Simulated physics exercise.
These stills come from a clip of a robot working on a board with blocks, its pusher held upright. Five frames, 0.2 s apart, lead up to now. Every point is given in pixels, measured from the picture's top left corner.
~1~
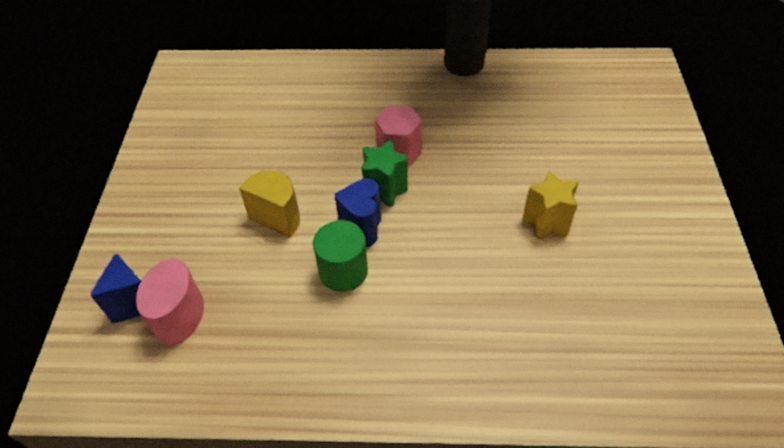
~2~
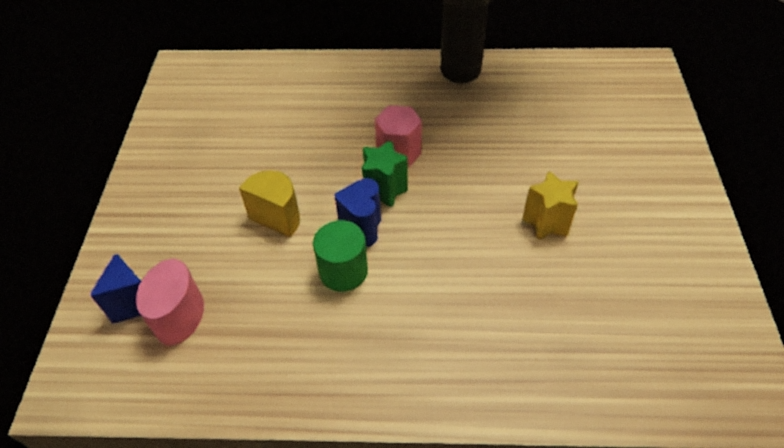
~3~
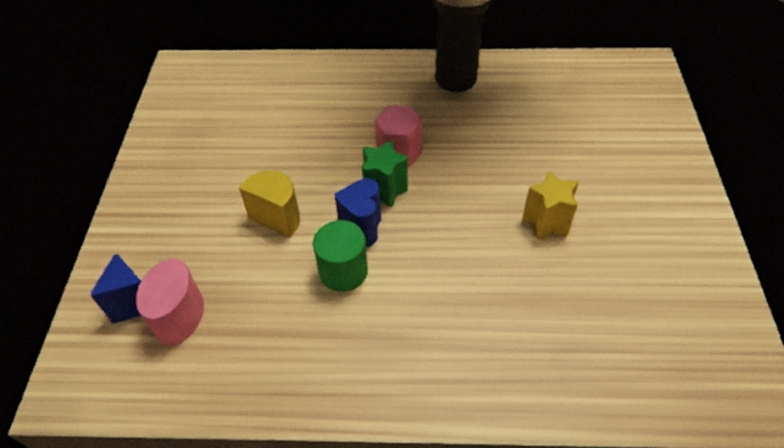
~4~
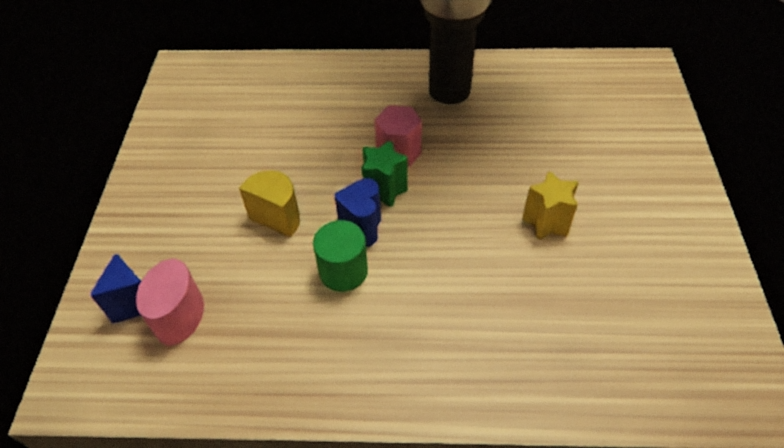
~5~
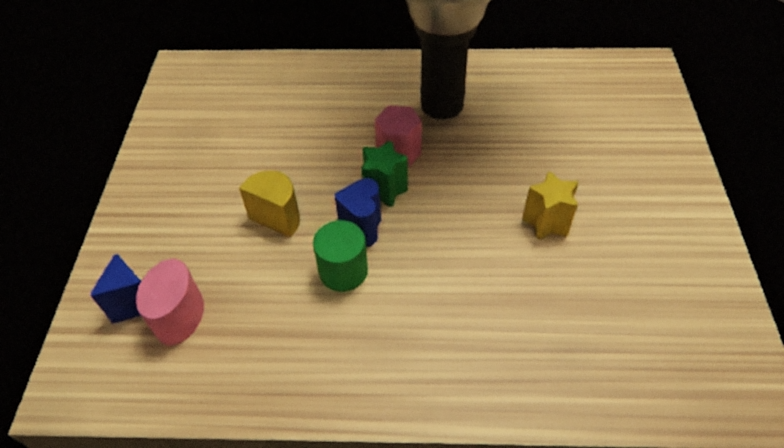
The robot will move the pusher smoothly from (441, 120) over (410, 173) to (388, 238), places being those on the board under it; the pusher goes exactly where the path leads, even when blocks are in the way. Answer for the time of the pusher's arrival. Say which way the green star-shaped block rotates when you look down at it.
From above, it turns counterclockwise.
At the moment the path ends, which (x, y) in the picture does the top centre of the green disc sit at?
I'd place it at (316, 270), taking the centre of its top.
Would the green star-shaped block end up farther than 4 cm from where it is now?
No, I don't think so.
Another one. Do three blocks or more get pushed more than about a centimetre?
Yes.
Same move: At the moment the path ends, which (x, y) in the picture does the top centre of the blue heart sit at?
At roughly (345, 234).
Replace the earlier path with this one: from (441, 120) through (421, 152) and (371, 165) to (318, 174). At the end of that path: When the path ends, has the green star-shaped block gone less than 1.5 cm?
No, I don't think so.
What follows on the original path. One third of the way, pusher (421, 142); green star-shaped block (375, 165), turned 20° anticlockwise; pink hexagon (378, 131).
Two thirds of the way, pusher (400, 181); blue heart (359, 204); green star-shaped block (357, 169), turned 45° anticlockwise; pink hexagon (363, 136), turned 45° clockwise.
At the end, pusher (388, 225); green disc (316, 270); blue heart (345, 234), turned 10° clockwise; green star-shaped block (349, 174), turned 20° anticlockwise; pink hexagon (363, 136), turned 45° clockwise.
